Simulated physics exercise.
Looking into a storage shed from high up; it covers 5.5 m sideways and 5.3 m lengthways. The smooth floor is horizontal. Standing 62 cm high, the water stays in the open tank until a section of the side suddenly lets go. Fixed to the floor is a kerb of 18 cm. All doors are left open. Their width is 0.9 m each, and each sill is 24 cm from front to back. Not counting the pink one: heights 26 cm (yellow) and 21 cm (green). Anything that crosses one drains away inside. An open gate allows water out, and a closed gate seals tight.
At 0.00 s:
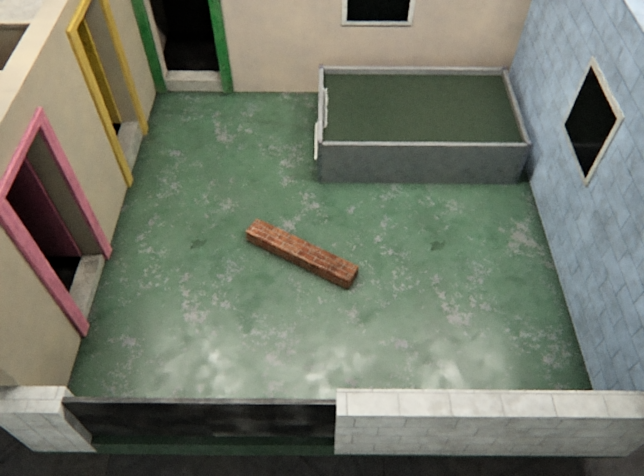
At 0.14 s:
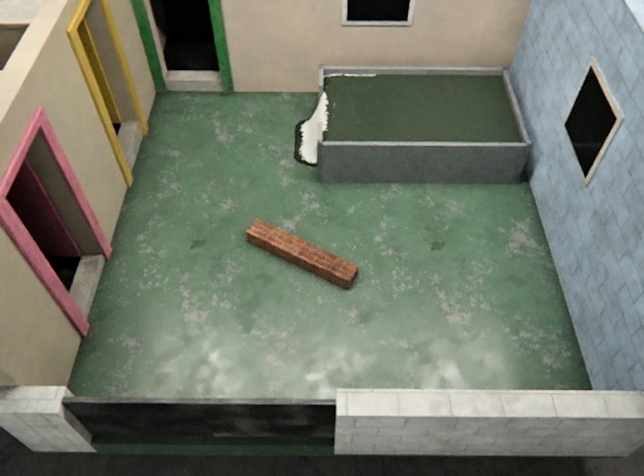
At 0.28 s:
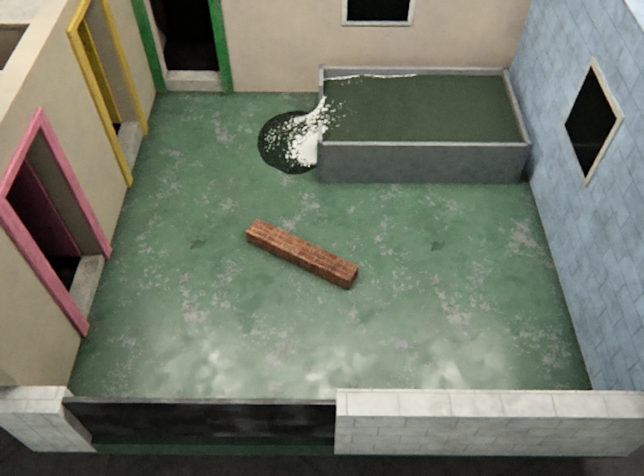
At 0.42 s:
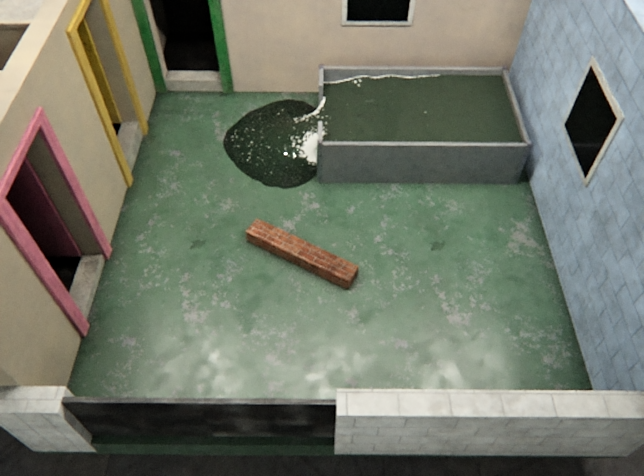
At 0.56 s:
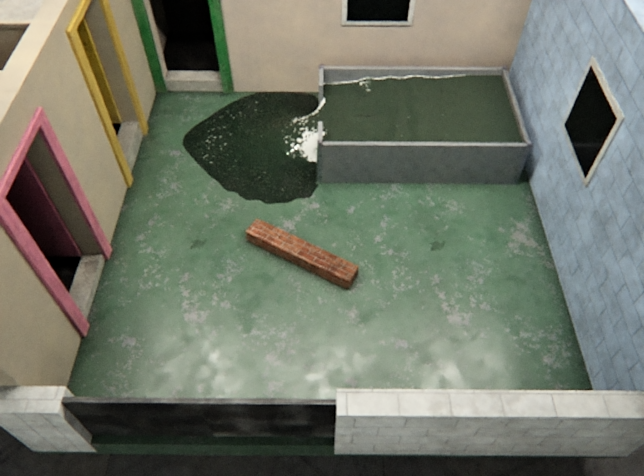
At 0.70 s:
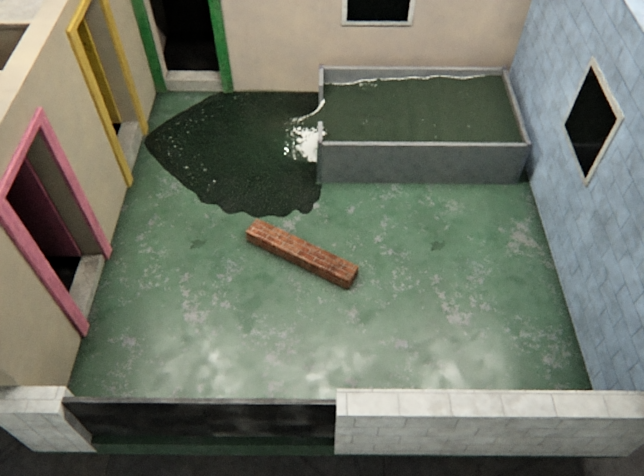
Dark water poured out of the left side of an open gray tank in a roofless room, splashing white, then spread left and forward across the green floor, while a brick-colored block lay still.
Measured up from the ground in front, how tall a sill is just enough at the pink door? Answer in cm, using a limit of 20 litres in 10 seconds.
It needs to be about 7.5 cm tall.
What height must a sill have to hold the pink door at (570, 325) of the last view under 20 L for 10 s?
You'd want it roughly 9.5 cm high.
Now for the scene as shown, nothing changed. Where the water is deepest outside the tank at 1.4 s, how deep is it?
Up to some 38 centimetres, I'd say.
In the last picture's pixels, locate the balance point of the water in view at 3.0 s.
(320, 155) or so.
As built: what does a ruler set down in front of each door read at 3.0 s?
Reading in centimetres: Yellow = 26, green = 26, pink = 11.
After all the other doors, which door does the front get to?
It's the pink one.
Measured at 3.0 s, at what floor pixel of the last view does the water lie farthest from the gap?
(58, 419).
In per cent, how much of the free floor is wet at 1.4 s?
Close to 30 per cent of it is wet.
After 1.4 s water covers 30 % of the floor, deepest (38 cm) near (155, 101); it has not reached the pink door.
After 3.0 s water covers 40 % of the floor, deepest (28 cm) near (180, 94); 11 cm at the pink door, 0 litres in over its 13 cm sill.
After 10.0 s water covers 95 % of the floor, deepest (19 cm) near (517, 160); 10 cm at the pink door, 1 litre in over its 13 cm sill.
At the pink door as built, the water arrived by 1.8 s and peaked near 11 cm at 6.8 s.
With a sill of 6.5 cm, 32 litres would have come in within the 10 s; with 9 cm, 11 litres. So under 20 litres takes about 7.5 cm.
